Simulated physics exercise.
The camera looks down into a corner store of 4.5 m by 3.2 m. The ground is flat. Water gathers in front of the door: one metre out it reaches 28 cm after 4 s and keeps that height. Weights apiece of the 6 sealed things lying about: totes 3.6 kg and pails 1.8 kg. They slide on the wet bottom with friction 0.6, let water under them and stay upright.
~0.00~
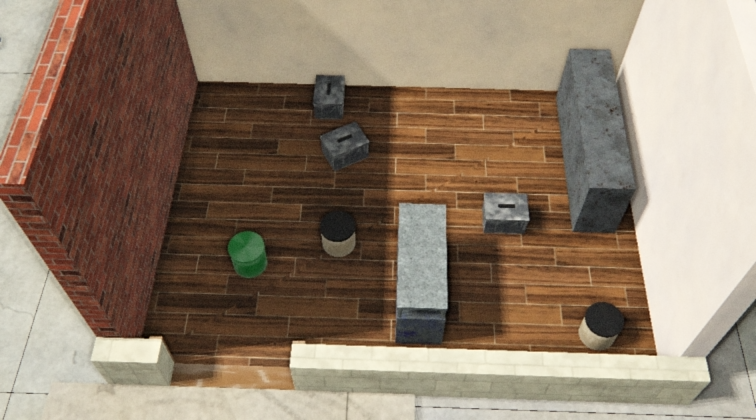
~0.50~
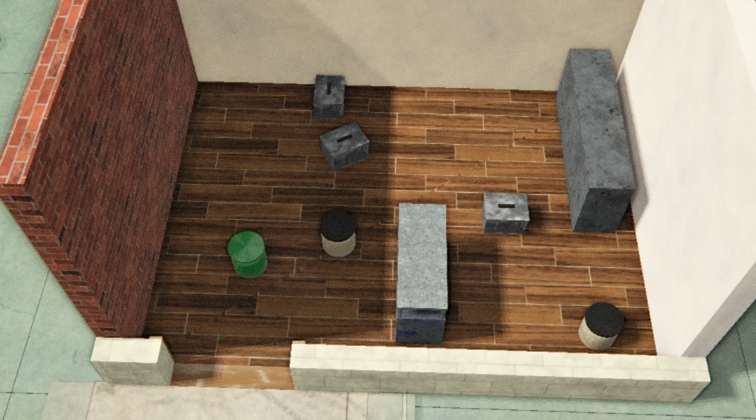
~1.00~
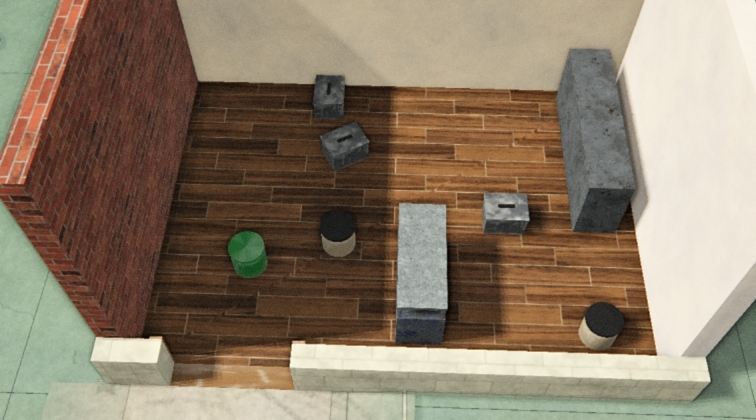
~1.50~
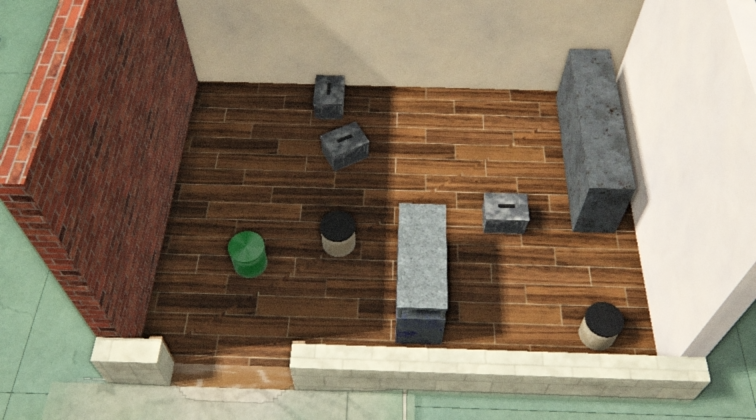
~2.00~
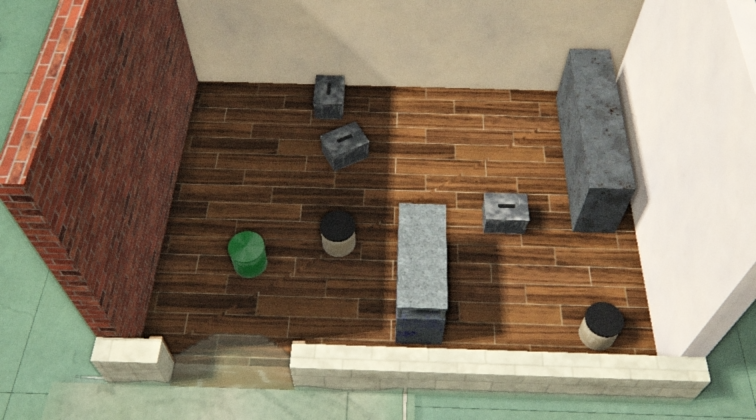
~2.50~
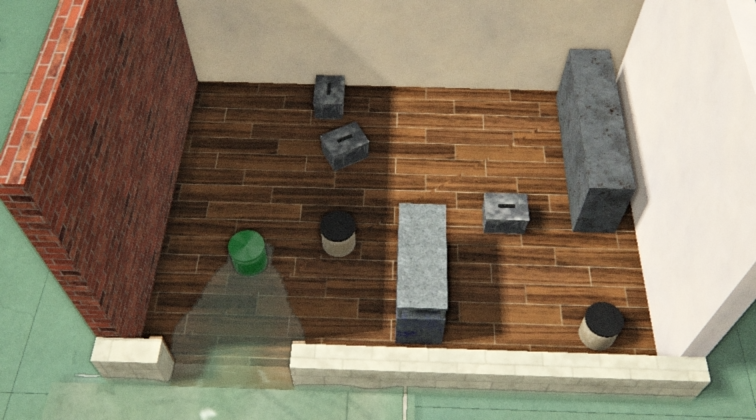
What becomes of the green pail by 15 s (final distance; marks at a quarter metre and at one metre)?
The green pail travels far.
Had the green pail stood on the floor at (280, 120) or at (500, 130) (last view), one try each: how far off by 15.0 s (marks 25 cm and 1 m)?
In turn: It travels far; it gets carried off.
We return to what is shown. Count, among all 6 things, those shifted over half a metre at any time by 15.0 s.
6 of them.
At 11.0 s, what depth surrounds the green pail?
About 15 cm.
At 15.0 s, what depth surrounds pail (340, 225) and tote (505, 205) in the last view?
About 23 and 22 cm.
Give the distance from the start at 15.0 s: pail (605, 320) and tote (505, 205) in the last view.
In that order: 30 cm, 100 cm.
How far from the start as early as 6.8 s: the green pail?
Roughly 200 cm by then.
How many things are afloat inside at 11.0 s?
I count 6.
After 3.5 s the green pail is near (259, 170), 0.8 m from its start, aground; 0 afloat.
After 6.8 s the green pail is near (410, 99), 2.2 m from its start, afloat; 4 afloat.
After 11.0 s the green pail is near (462, 334), 2.1 m from its start, afloat; 6 afloat.
After 15.0 s the green pail is near (462, 331), 2.1 m from its start, afloat; 6 afloat.
